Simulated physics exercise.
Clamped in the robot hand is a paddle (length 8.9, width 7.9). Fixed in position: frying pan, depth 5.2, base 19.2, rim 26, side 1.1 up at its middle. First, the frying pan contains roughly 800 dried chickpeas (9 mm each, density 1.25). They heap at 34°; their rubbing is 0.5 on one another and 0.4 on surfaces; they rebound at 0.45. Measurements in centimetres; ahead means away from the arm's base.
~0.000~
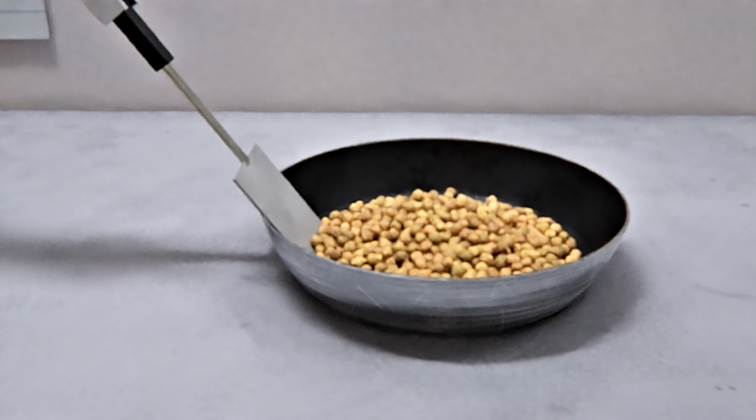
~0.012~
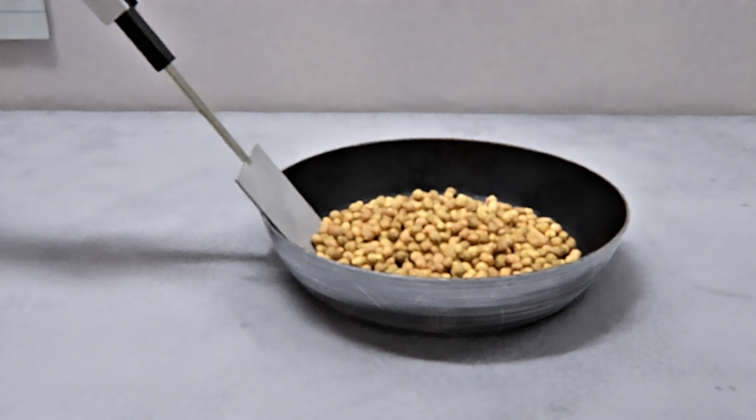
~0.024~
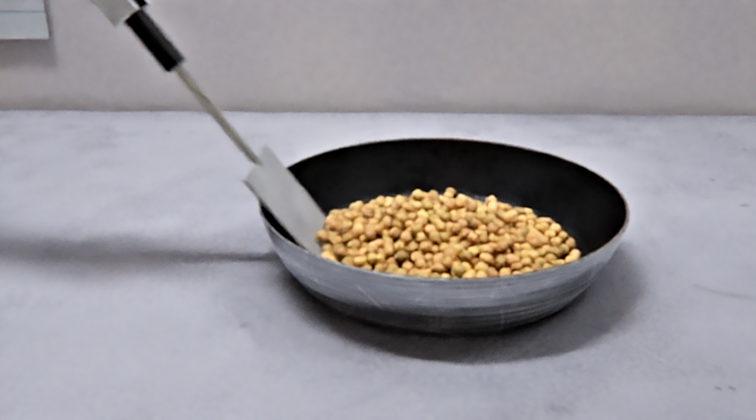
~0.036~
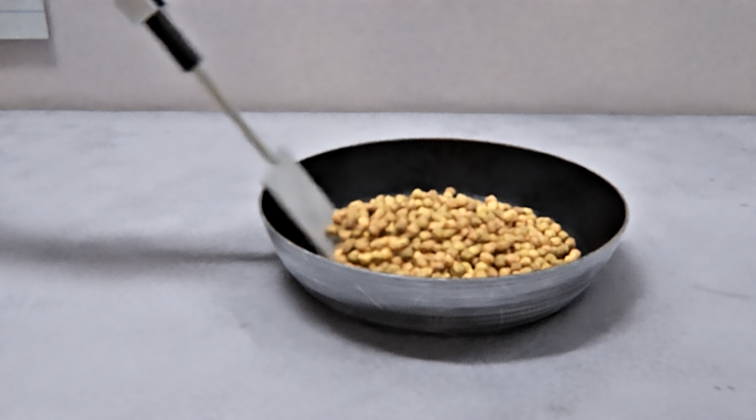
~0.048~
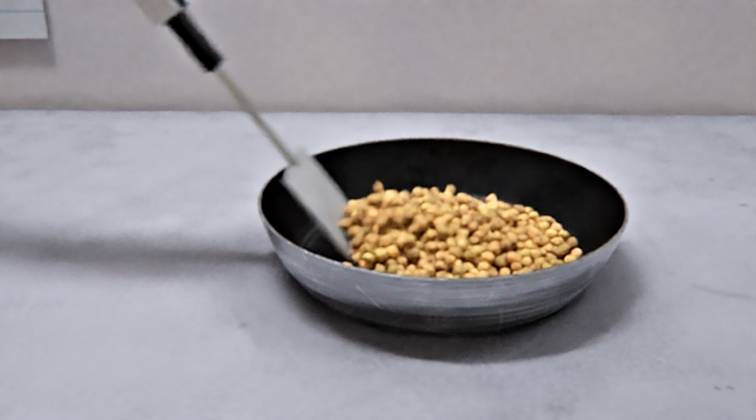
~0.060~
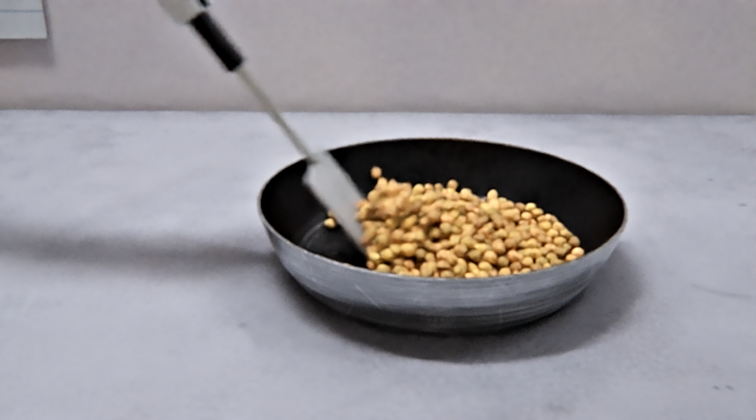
At first, a metal paddle held by a robot hand rests against the left side of a heap of tan chickpeas in a dark frying pan on a grey surface. The paddle then slides right into the heap, bunching the chickpeas higher as a few tumble loose around its blade.
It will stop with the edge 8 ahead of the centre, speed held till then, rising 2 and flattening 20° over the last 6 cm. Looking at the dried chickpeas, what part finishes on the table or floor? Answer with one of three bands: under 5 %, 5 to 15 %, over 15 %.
5 to 15 %.
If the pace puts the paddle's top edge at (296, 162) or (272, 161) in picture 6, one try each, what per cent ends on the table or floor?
First try around 0 %, second try around 0 %.
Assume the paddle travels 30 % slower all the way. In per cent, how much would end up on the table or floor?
Then around 0 percent would finish on the table or floor.
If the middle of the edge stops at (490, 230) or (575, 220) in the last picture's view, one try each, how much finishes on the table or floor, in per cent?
About 0 and 20 per cent.
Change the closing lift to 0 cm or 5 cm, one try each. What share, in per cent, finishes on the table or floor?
First try about 5 %, second try about 15 %.
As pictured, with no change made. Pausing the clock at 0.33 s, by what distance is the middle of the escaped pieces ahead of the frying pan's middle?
Distance ahead of centre: Approx. 20 cm.
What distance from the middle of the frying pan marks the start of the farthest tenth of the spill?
50 centimetres, give or take.
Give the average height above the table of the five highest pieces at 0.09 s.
Roughly 6 cm above the table.
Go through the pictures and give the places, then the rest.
The first frame shows the paddle top edge at (245, 160), sloping 54°; upper third of the load around (438, 240), from x 315 to 580, top at y 195; 796 in the frying pan.
The second frame shows the paddle top edge at (246, 160), sloping 54°; upper third of the load around (436, 240), from x 315 to 580, top at y 195.
The third frame shows the paddle top edge at (255, 161), sloping 54°; upper third of the load around (429, 239), from x 320 to 580, top at y 195.
The fourth frame shows the paddle top edge at (272, 161), sloping 54°; upper third of the load around (423, 235), from x 320 to 580, top at y 195.
The fifth frame shows the paddle top edge at (293, 162), sloping 54°; upper third of the load around (423, 231), from x 320 to 580, top at y 190.
The sixth frame shows the paddle top edge at (313, 162), sloping 54°; upper third of the load around (426, 226), from x 320 to 580, top at y 175; 796 in the frying pan.
After 0.09 s, sloping 54°, highest piece 7 above the table; 796 in the frying pan.
After 0.12 s, sloping 49°, highest piece 8 above the table; 796 in the frying pan.
After 0.33 s, sloping 34°, highest piece 8 above the table; 741 in the frying pan, 44 on the table or floor, 11 on the blade or in flight.
After 1.38 s, sloping 34°, highest piece 6 above the table; 741 in the frying pan, 55 on the table or floor.
In the end, 741 in the frying pan, 55 on the table or floor. That is 7 % on the table or floor.
